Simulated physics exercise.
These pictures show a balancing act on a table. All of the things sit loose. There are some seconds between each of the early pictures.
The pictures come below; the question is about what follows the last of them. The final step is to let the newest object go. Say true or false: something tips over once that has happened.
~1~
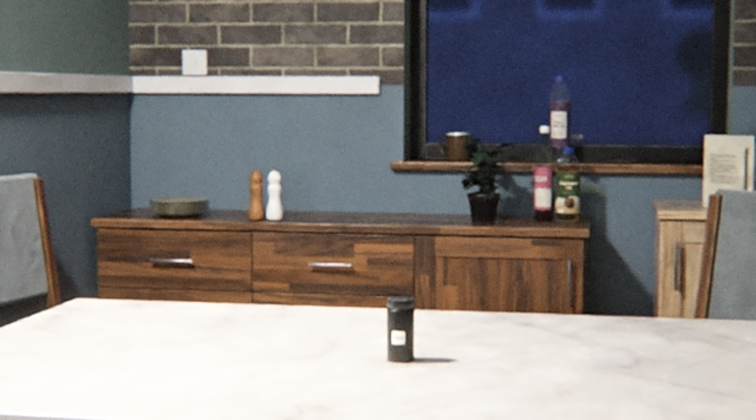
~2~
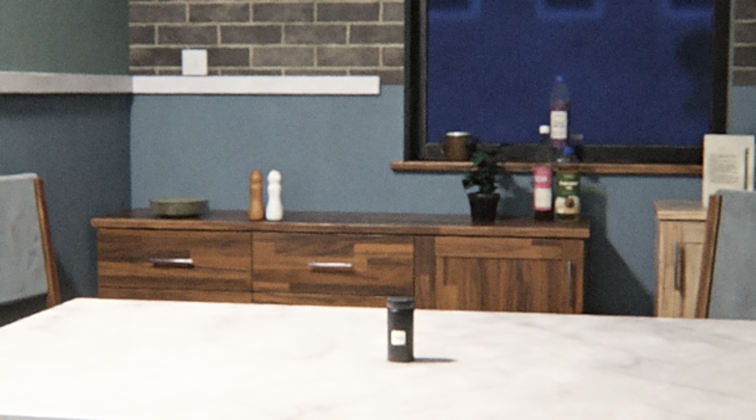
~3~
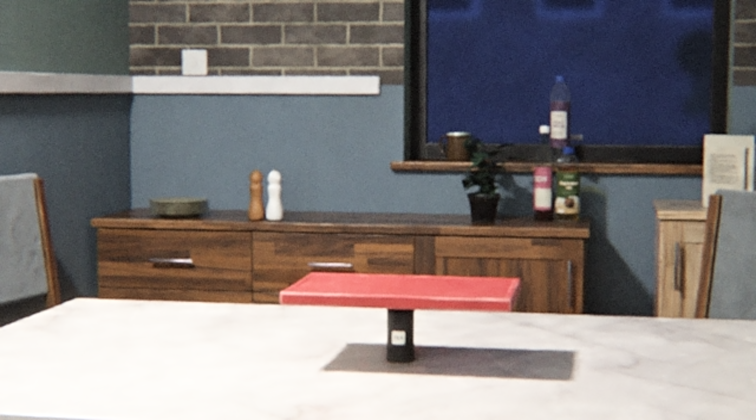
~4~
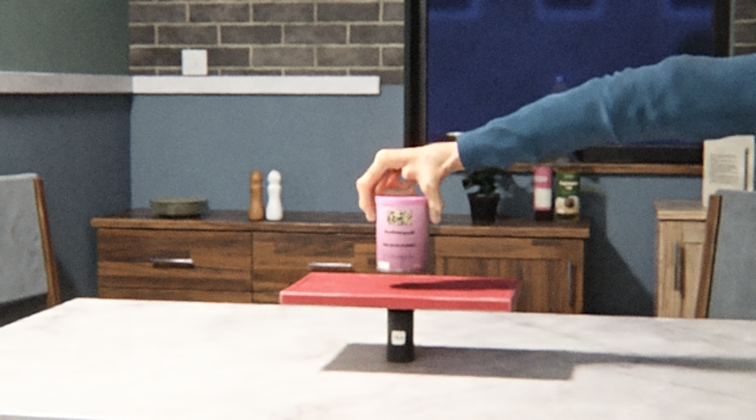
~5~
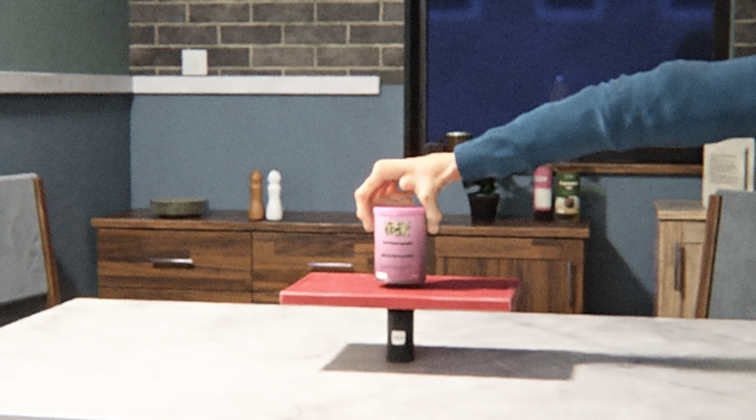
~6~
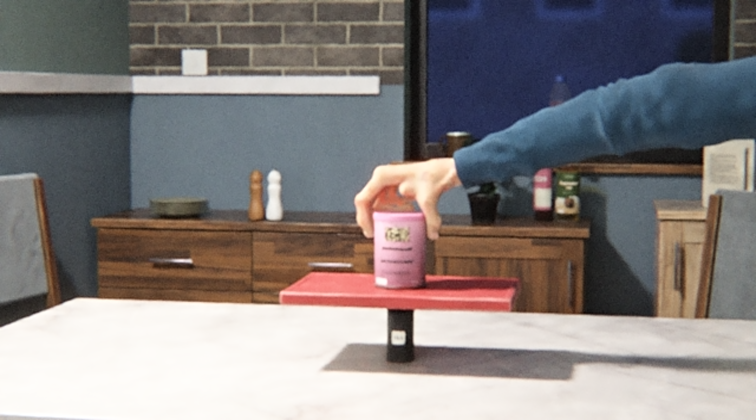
False - nothing tips over.
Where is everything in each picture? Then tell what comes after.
The last thing is not in view yet, in the first picture.
The last thing is not in view yet, in the second picture.
The last thing is not in view yet; red lid (405, 291), in the third picture.
Coming down; pink tin (403, 233); red lid (405, 291), in the fourth picture.
Coming down; pink tin (401, 243); red lid (405, 291), in the fifth picture.
In place under the hand; pink tin (401, 250); red lid (405, 291), in the sixth picture.
Then, 0.30 s later than the last frame, all is still.
Then, 0.70 s later than the last frame, pink tin resting near (401, 250).
When it is over, all 3 as before. End places, in pixels of the last picture, pink tin near (401, 250). The stack stays up.
